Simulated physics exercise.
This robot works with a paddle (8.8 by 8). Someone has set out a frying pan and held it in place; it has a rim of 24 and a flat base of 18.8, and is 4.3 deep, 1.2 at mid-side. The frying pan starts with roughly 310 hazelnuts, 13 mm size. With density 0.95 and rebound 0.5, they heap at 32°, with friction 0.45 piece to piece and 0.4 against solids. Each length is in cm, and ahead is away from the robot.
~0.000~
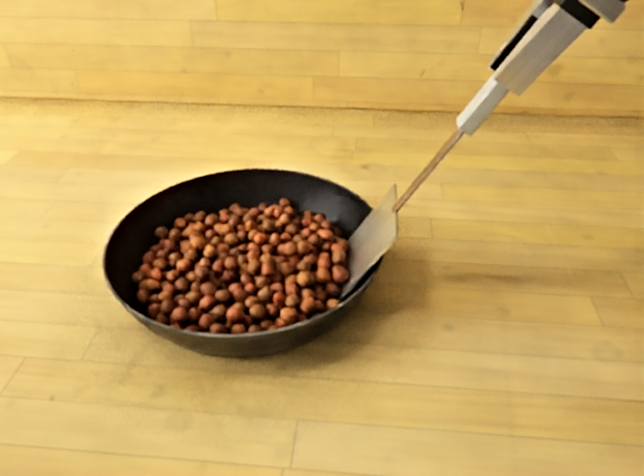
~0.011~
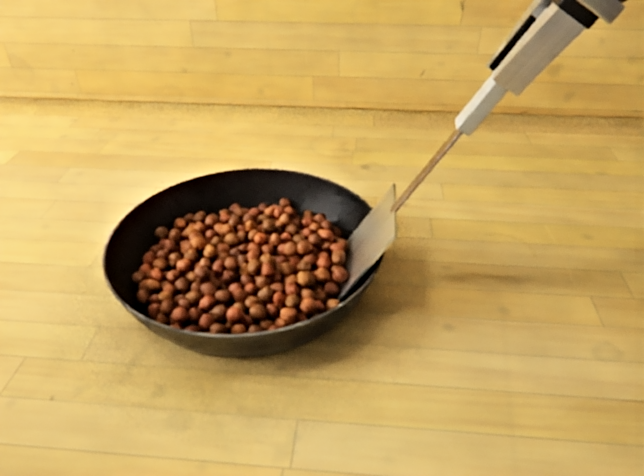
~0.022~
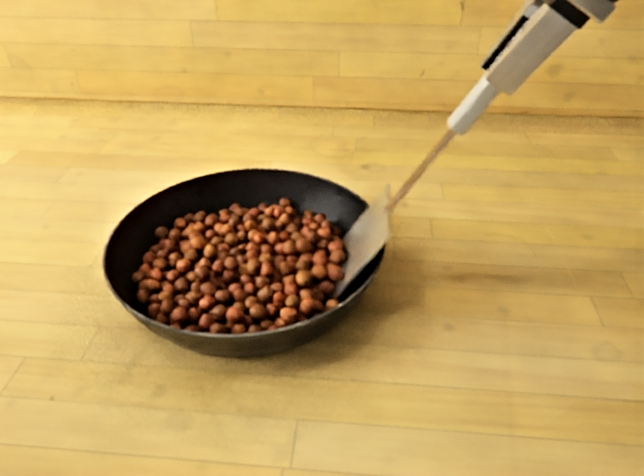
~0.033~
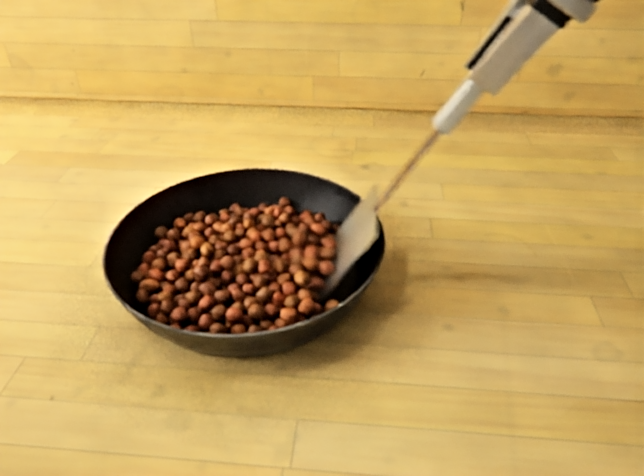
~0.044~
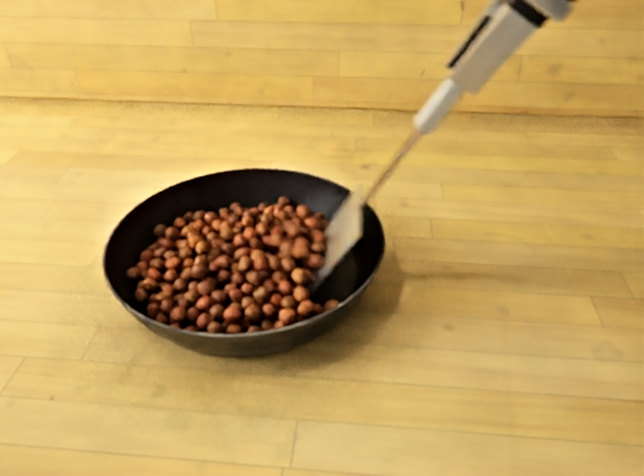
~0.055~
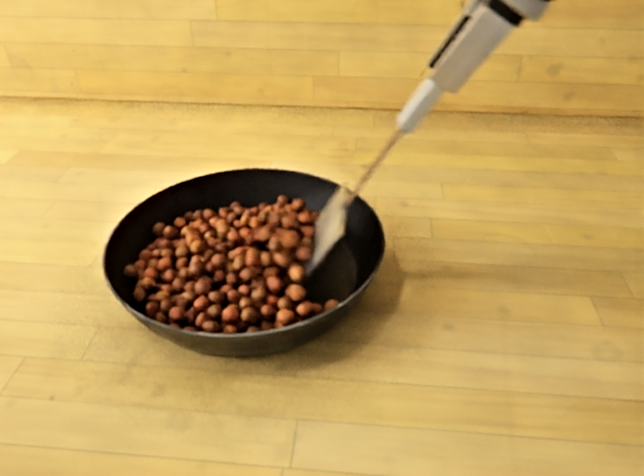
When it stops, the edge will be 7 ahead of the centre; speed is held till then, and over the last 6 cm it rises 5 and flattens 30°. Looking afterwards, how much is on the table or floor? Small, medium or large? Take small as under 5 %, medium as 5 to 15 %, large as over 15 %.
Large, so over 15 %.
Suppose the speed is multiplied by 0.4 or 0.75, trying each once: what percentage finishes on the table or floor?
Close to 5 and 20 percent respectively.
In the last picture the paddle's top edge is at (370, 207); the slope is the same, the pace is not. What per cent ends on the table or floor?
10 %.
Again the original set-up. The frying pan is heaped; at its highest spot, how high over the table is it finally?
Roughly 4.5 centimetres.
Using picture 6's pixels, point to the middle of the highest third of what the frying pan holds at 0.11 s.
The middle lies somewhere about (216, 238).
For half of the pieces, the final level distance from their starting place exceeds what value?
It comes to some 2 cm.
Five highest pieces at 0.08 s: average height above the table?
Somewhere around 7 centimetres high.
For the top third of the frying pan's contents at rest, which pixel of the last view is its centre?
Roughly (177, 264).
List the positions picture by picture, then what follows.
In the first frame, paddle top edge at (396, 208), sloping 59°; upper third of the load around (256, 259), from x 140 to 340, top at y 205; 314 in the frying pan.
In the second frame, paddle top edge at (395, 208), sloping 59°; upper third of the load around (259, 260), from x 140 to 340, top at y 205.
In the third frame, paddle top edge at (389, 208), sloping 59°; upper third of the load around (261, 259), from x 140 to 340, top at y 205.
In the fourth frame, paddle top edge at (376, 207), sloping 59°; upper third of the load around (261, 255), from x 140 to 335, top at y 205.
In the fifth frame, paddle top edge at (360, 207), sloping 59°; upper third of the load around (261, 255), from x 135 to 335, top at y 200.
In the sixth frame, paddle top edge at (344, 206), sloping 59°; upper third of the load around (257, 254), from x 130 to 335, top at y 200; 314 in the frying pan.
By 0.08 s, sloping 59°, highest piece 7 above the table; 314 in the frying pan.
By 0.11 s, sloping 50°, highest piece 9 above the table; 314 in the frying pan.
By 0.32 s, sloping 29°, highest piece 9 above the table; 244 in the frying pan, 55 on the table or floor, 15 on the blade or in flight.
By 1.37 s, sloping 29°, highest piece 4 above the table; 243 in the frying pan, 71 on the table or floor.
Final count, 243 in the frying pan, 71 on the table or floor. That is 23 % on the table or floor.
